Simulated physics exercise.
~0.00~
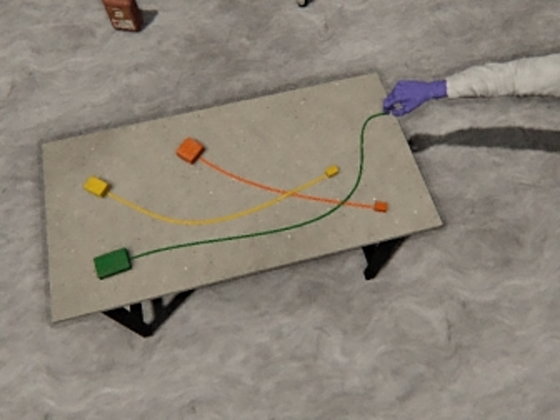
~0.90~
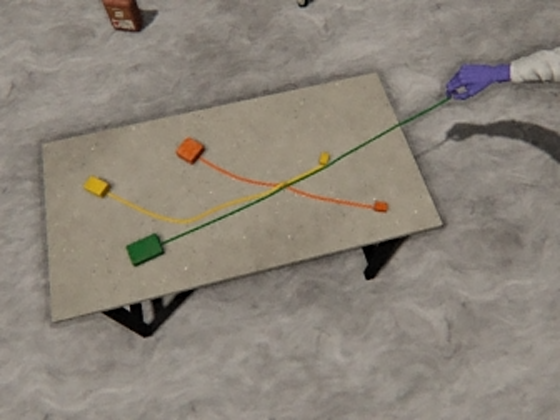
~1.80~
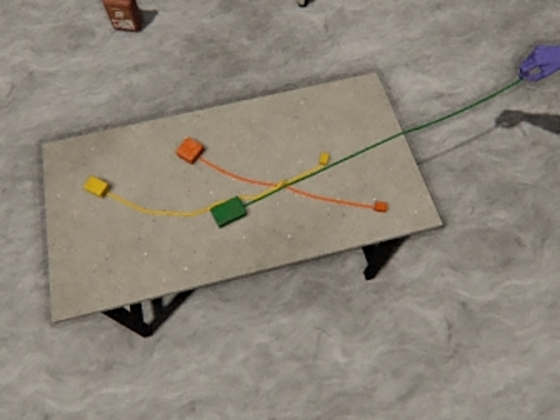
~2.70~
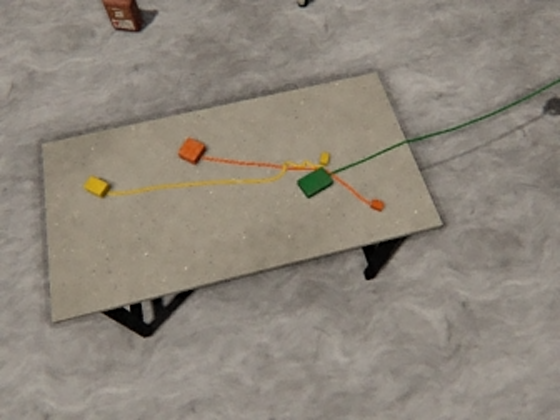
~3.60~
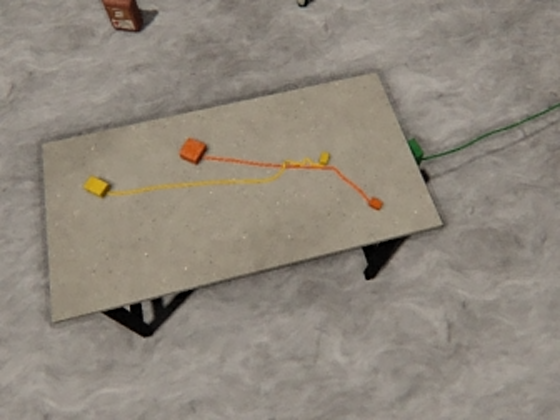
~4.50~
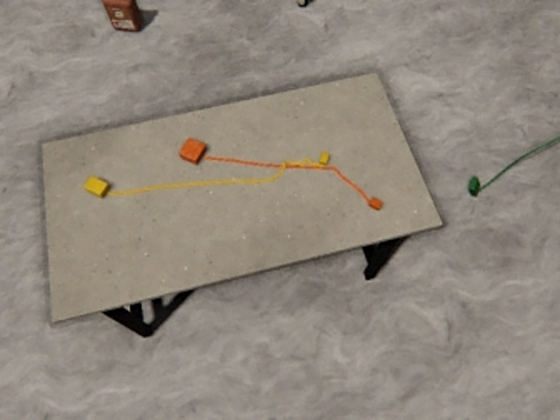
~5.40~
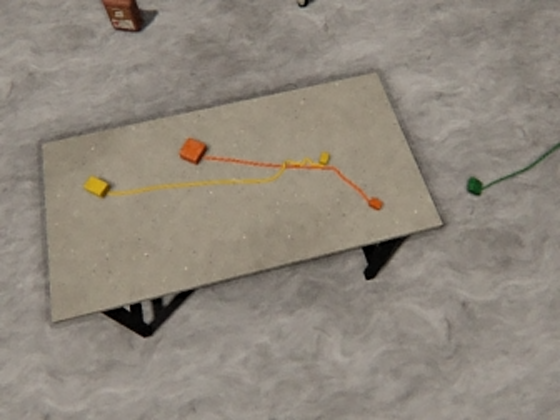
A grey rectangular table stands on a mottled grey floor, seen from above at a slant. Yellow and orange leads cross on its top, their larger blocks towards the left, while a green lead runs from a green block near the lower left to a purple-gloved hand at the right edge. The hand pulls the green lead taut and moves off to the right, dragging its block across the table. The yellow and orange leads shift and bend, their larger blocks barely moving. Finally the green block slips over the right edge and ends beyond the table, still attached to its lead.
